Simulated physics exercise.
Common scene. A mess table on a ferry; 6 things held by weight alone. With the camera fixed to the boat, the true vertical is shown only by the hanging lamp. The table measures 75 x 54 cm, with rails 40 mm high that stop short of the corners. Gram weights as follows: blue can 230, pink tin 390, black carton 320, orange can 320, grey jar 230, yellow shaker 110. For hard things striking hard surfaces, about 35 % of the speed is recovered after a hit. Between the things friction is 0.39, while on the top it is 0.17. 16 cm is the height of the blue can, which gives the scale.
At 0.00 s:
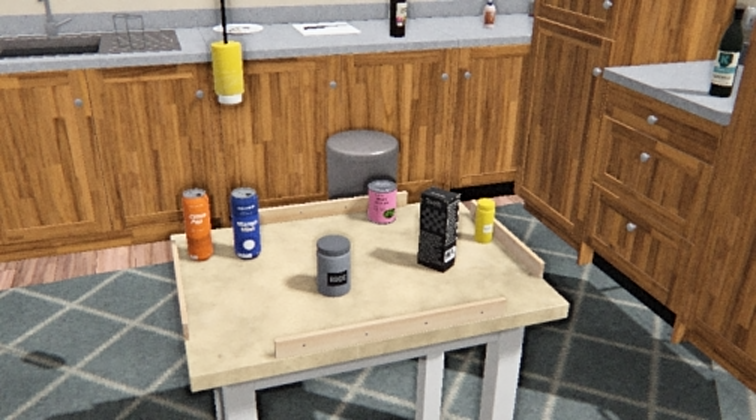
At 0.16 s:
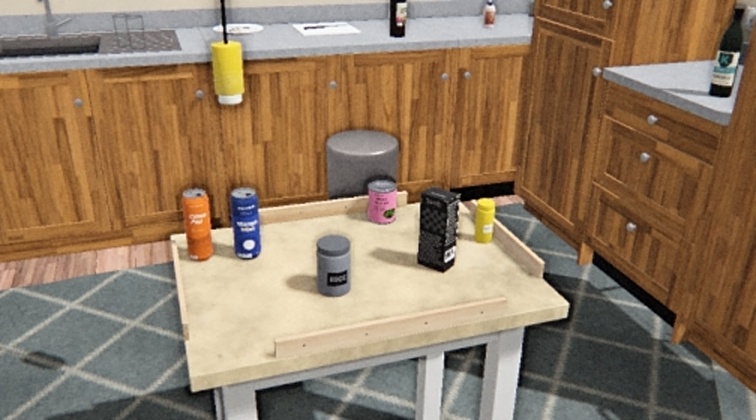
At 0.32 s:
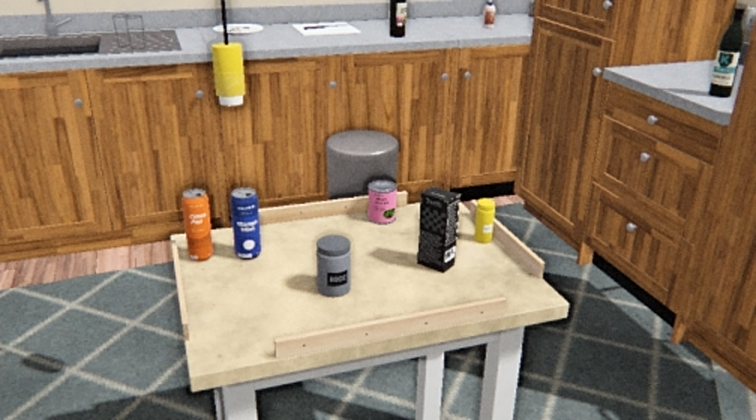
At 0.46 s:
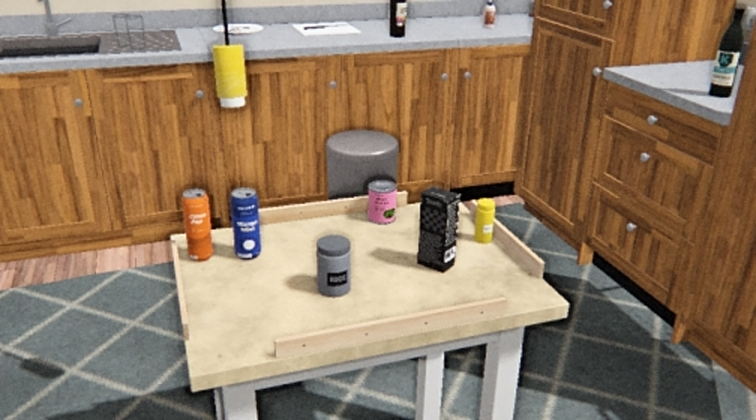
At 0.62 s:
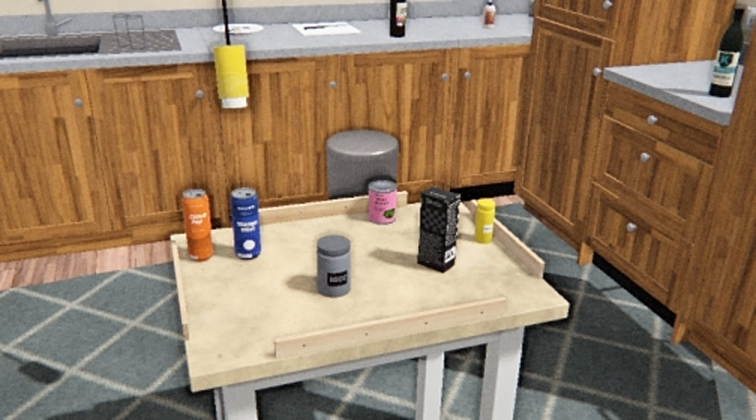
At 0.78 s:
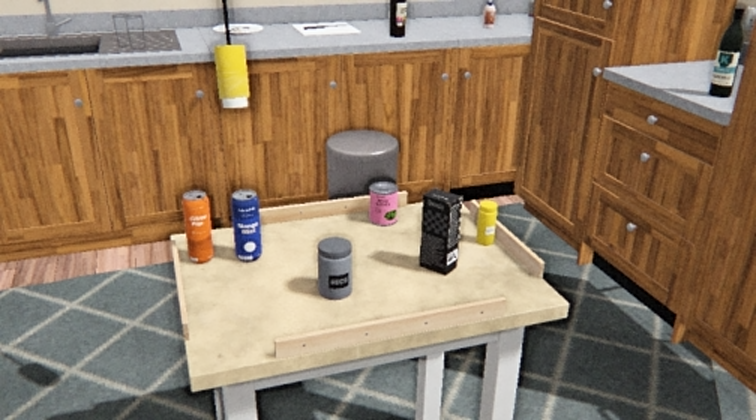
The video shows cans, a tin, a jar, a carton and a yellow shaker on a railed wooden table in a kitchen-like room. A hanging yellow lamp drifts slightly right, then the tabletop items shift almost imperceptibly.
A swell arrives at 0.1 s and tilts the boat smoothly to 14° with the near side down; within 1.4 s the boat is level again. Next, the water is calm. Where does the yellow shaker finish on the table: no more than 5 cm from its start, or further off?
The yellow shaker finishes further off.
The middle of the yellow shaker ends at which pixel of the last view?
It ends near (509, 244).
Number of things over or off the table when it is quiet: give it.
My answer is 0.
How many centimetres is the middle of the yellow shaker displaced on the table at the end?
Around 12 centimetres.
Around 0.98 s, boat heeled 12°, near side down; yellow shaker shifted 5 cm near (494, 230); black carton shifted 5 cm; blue can shifted 5 cm.
Around 1.08 s, boat heeled 9°, near side down; yellow shaker shifted 7 cm near (499, 235); black carton shifted 8 cm; blue can shifted 7 cm.
Around 1.28 s, boat heeled 3°, near side down; yellow shaker shifted 12 cm near (508, 243); black carton shifted 12 cm; blue can shifted 12 cm.
Finally (2.0 s), not toppled but over 5 cm from the start, blue can, pink tin, black carton, orange can, grey jar and yellow shaker. Final places as that camera would see them, yellow shaker near (509, 244).
